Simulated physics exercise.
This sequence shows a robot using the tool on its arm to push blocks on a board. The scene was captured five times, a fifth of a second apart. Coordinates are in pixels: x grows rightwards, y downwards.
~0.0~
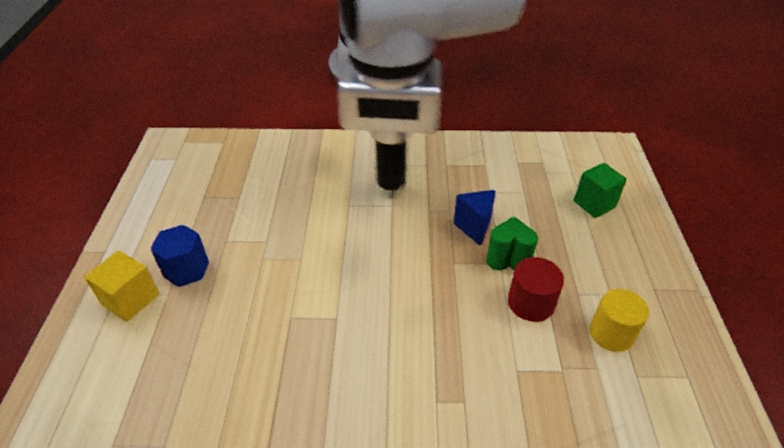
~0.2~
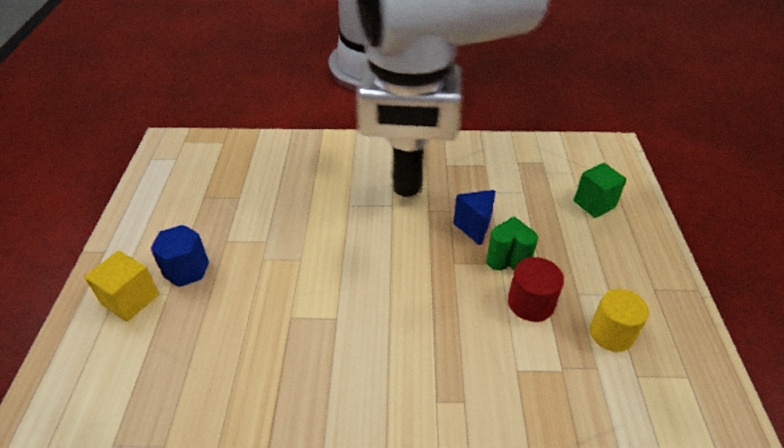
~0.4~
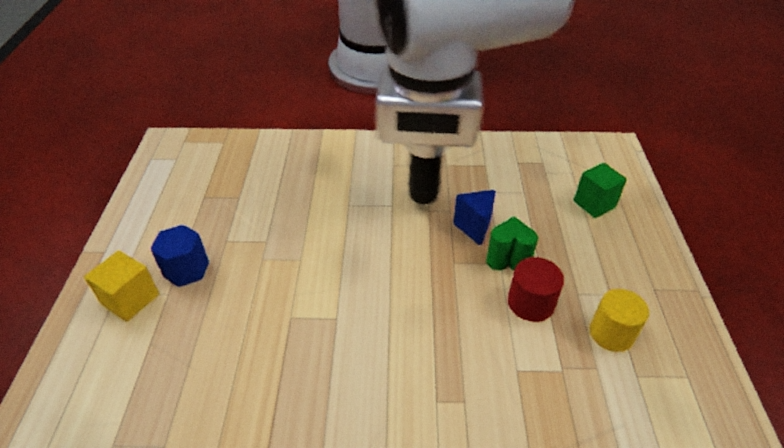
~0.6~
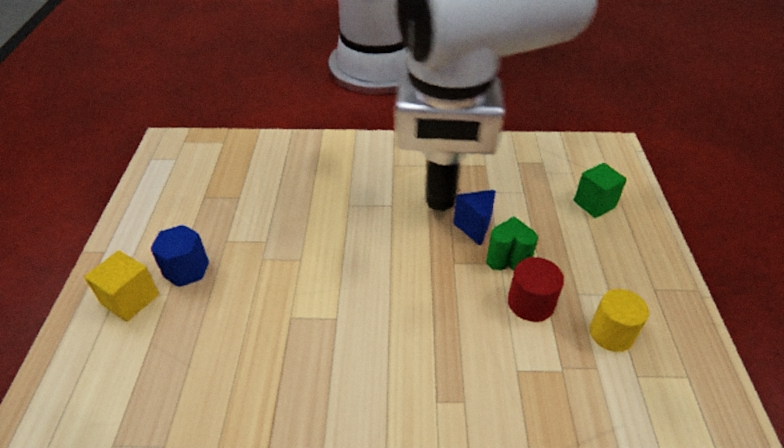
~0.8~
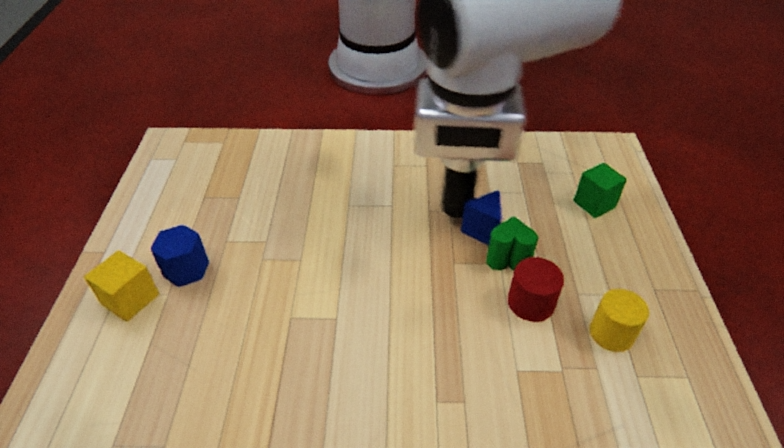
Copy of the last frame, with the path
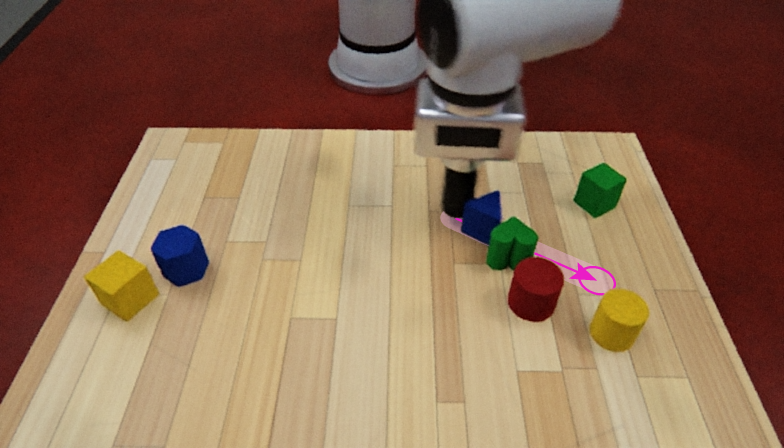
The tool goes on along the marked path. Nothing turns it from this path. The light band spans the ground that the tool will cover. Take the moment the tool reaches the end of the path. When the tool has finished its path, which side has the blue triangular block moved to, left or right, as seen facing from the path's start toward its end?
The answer is left.
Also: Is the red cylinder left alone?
I expect not.
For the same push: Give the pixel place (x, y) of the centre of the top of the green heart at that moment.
The spot you're after is about (586, 278) in the image.
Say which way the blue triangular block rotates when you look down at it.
From above, counter-clockwise.
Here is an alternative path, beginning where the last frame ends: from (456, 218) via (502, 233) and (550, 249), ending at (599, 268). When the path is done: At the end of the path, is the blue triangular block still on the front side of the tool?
Answer: Yes.
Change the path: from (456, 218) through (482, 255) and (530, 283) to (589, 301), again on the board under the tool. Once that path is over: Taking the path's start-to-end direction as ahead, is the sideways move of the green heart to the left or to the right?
It is displaced to the left.
Path on the board, from (456, 218) to (597, 280).
The first path, step by step. One third of the way, tool (504, 228); blue triangular block (538, 219), turned 30° anticlockwise; green heart (531, 240), turned 40° clockwise.
Two thirds of the way, tool (552, 249); blue triangular block (590, 240), turned 30° anticlockwise; green heart (565, 262), turned 75° clockwise; red cylinder (546, 294).
At the end, tool (601, 270); blue triangular block (643, 255), turned 70° anticlockwise; green heart (586, 278), turned 125° clockwise; red cylinder (546, 298); yellow cylinder in place.
